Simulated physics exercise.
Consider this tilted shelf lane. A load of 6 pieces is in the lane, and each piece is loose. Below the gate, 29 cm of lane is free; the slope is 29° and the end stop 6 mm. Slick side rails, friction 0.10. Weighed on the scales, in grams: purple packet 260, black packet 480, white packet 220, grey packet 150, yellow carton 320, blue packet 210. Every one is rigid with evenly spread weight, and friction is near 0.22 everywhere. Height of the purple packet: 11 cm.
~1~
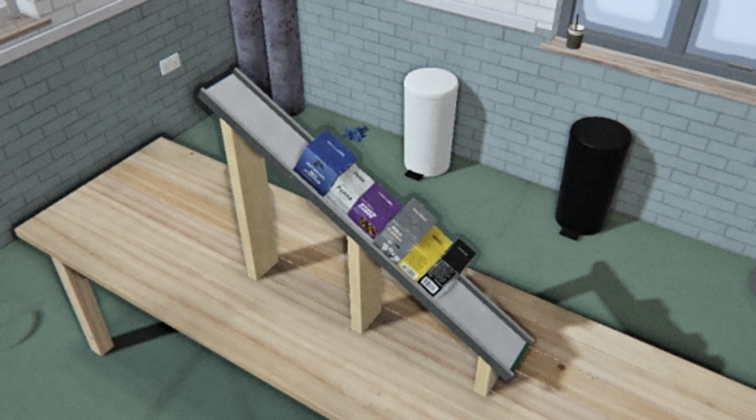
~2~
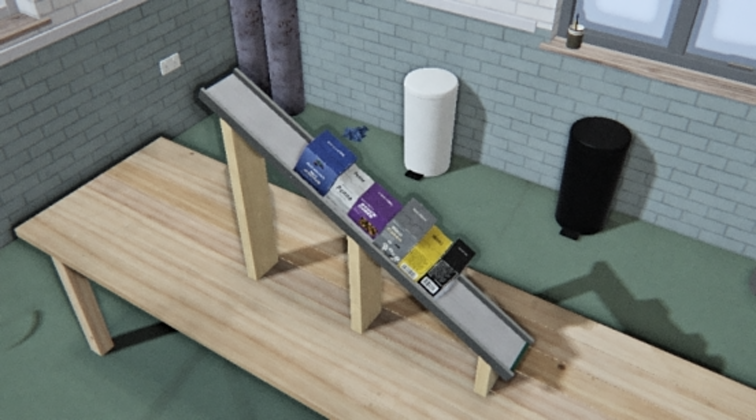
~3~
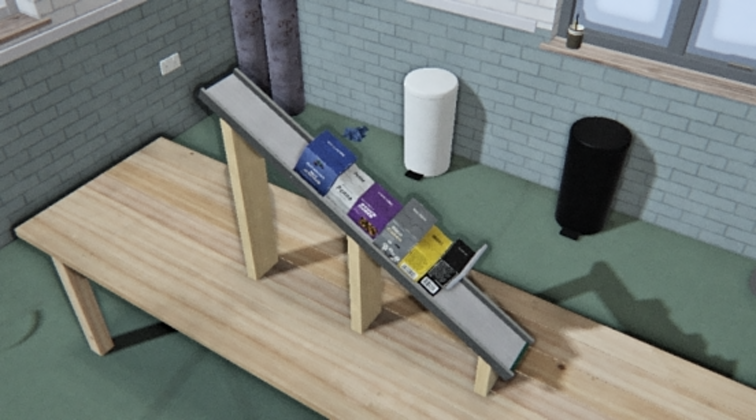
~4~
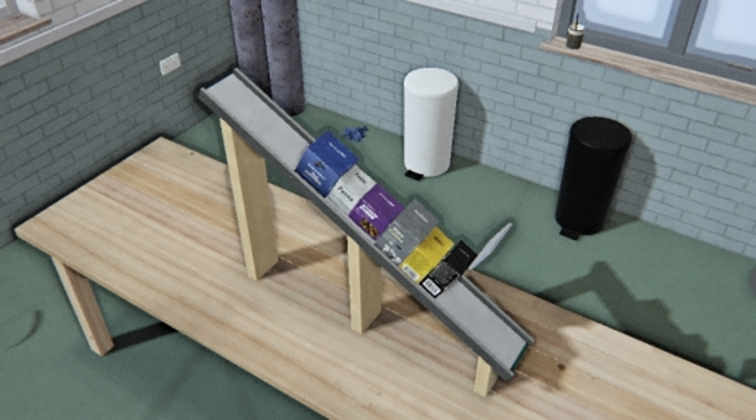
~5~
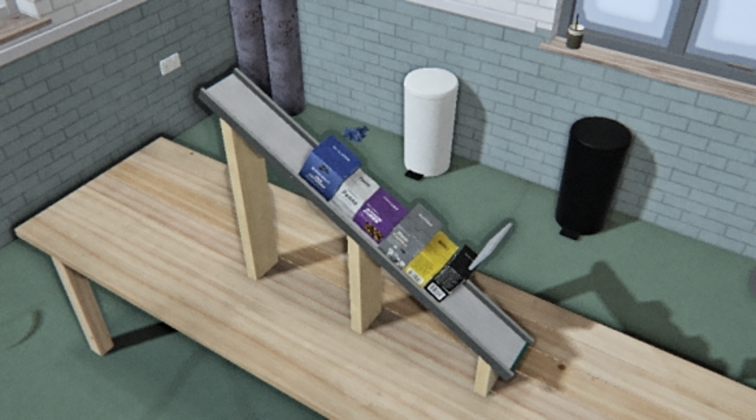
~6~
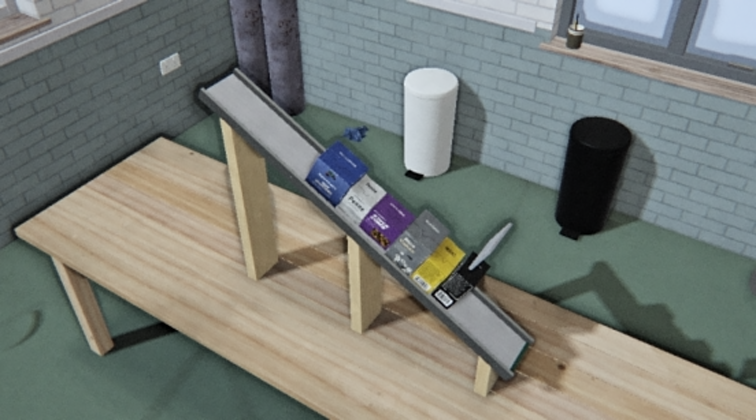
A sloped lane's gate swings open, and the row of colourful packs slides slightly down rightward.
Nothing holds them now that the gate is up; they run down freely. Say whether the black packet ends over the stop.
The black packet ends up past the stop.
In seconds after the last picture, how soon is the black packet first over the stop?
0.3 s, roughly.
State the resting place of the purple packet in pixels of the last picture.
Near (487, 316).
Then, 0.20 s later than the last frame, leader 7 cm from the stop; black packet near (506, 322).
Then, 0.30 s later than the last frame, black packet rocked 24° off its seat near (535, 347).
Then, 0.70 s later than the last frame, black packet and yellow carton now over the stop.
When it is over, over the stop, black packet and yellow carton; the other 4 in the lane.
